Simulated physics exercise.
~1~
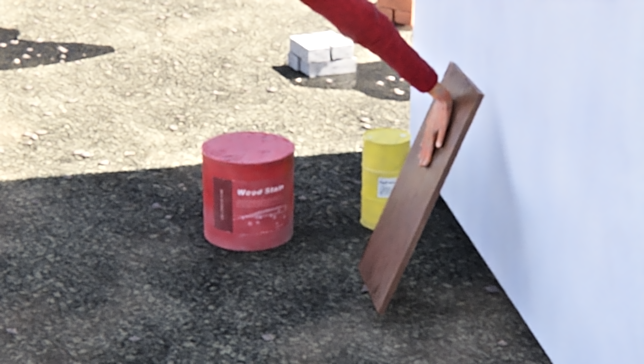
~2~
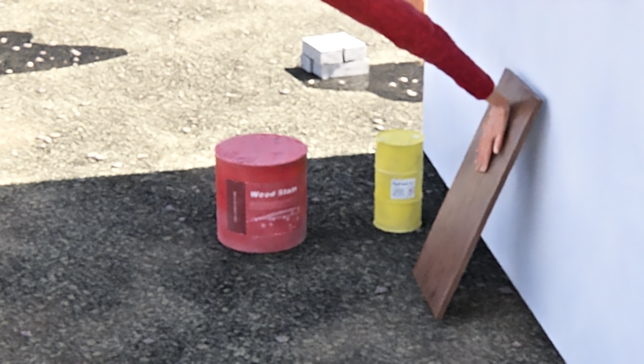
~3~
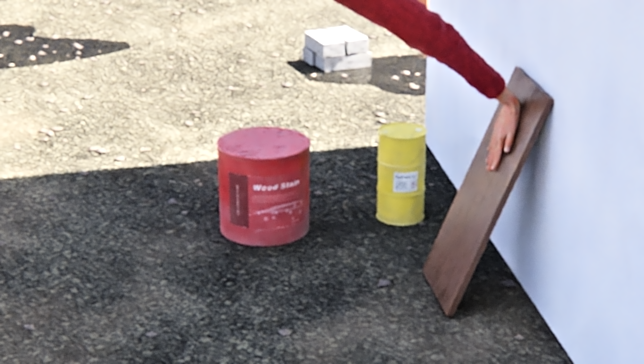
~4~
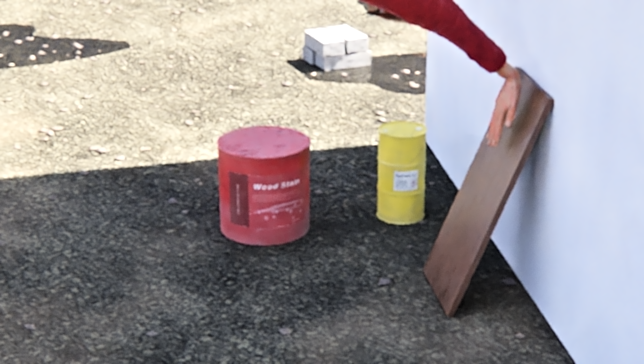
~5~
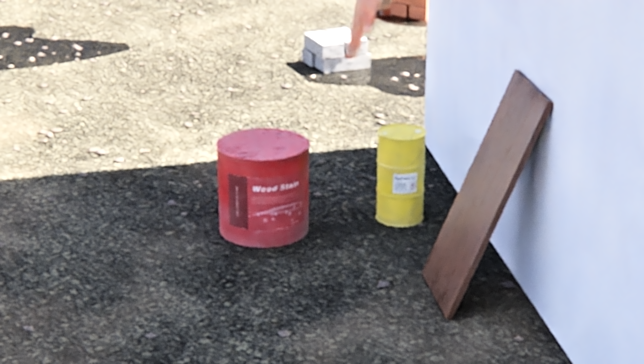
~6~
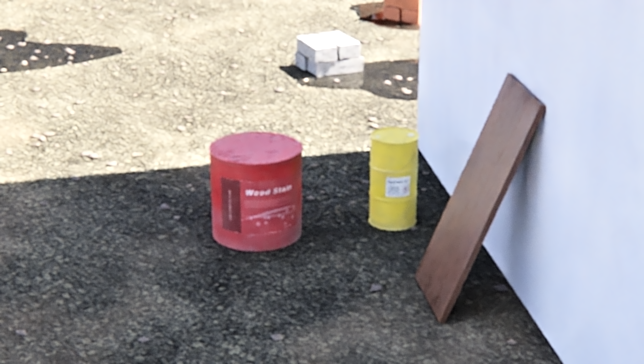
Outdoors on dark ground, a red-sleeved arm leaning a brown board against a white wall, letting go, the board staying propped.
